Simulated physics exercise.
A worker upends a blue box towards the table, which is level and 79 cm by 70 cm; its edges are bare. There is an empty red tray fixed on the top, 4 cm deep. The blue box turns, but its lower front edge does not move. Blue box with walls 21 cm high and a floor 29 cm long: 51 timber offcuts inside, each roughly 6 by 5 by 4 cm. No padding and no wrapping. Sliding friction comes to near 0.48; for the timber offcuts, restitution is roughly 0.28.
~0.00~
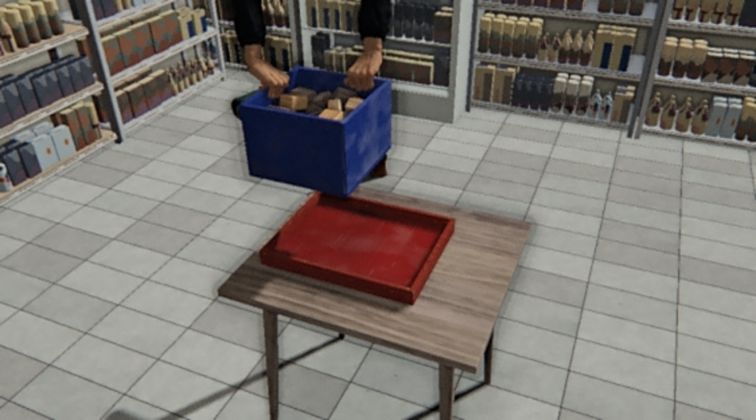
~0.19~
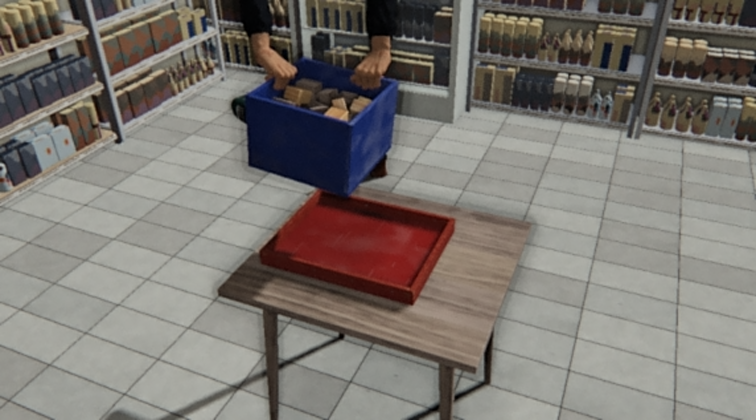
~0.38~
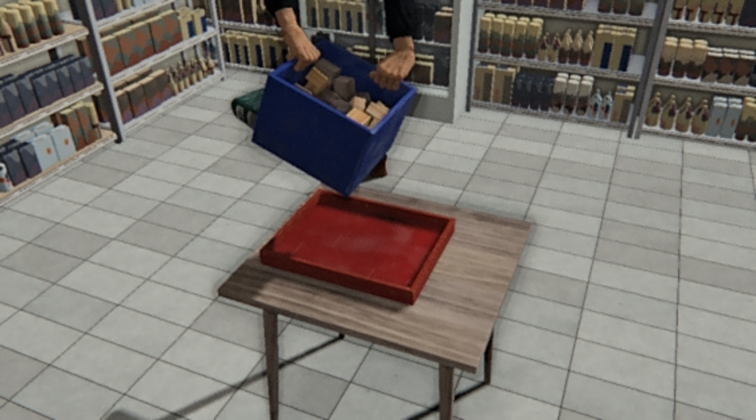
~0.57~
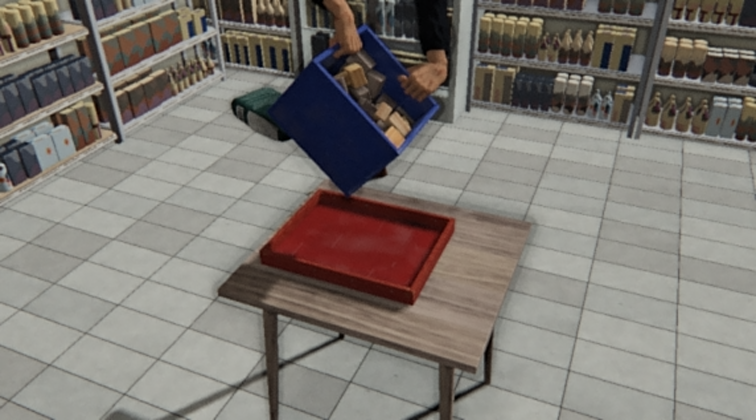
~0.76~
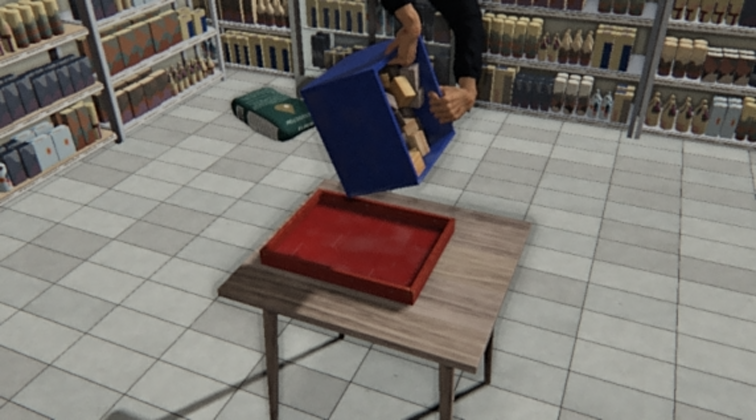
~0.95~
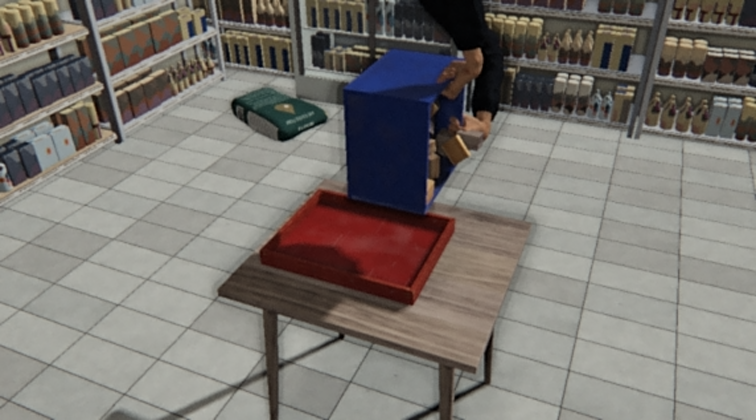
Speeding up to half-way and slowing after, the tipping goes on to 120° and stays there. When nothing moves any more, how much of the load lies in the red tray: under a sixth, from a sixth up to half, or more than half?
Under a sixth.
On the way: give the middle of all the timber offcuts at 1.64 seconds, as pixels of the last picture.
Estimated centre in the last picture: (473, 252).
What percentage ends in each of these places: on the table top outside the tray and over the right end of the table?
About 55 and 40 per cent.
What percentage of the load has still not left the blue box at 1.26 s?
Share still inside is roughly 90 %.
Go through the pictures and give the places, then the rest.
In the first picture (places track the rim corner closest to us here), blue box (340, 122); red tray (410, 289); tipped 0°; all still inside.
Blue box (349, 123); tipped 6°, in the second picture.
Blue box (370, 131); tipped 21°, in the third picture.
Blue box (397, 150); tipped 43°, in the fourth picture.
Blue box (418, 179); tipped 67°, in the fifth picture.
Blue box (426, 210); red tray (410, 289); tipped 90°; 1 out, the lowest offcut at (470, 139), in the sixth picture.
After 1.26 s, tilt 116°; 46 still in the blue box, 4 on the table top outside the tray and 1 in the air.
After 1.64 s, tilt 120°; 14 still in the blue box, 27 on the table top outside the tray, 5 over the right end of the table and 5 in the air.
After 2.19 s, tilt 120°; 1 in the red tray, 31 on the table top outside the tray, 18 over the right end of the table and 1 in the air.
Outcome (at 2.88 s), 1 in the red tray, 29 on the table top outside the tray and 21 over the right end of the table. Asked share, 1 of 51, 2 per cent.
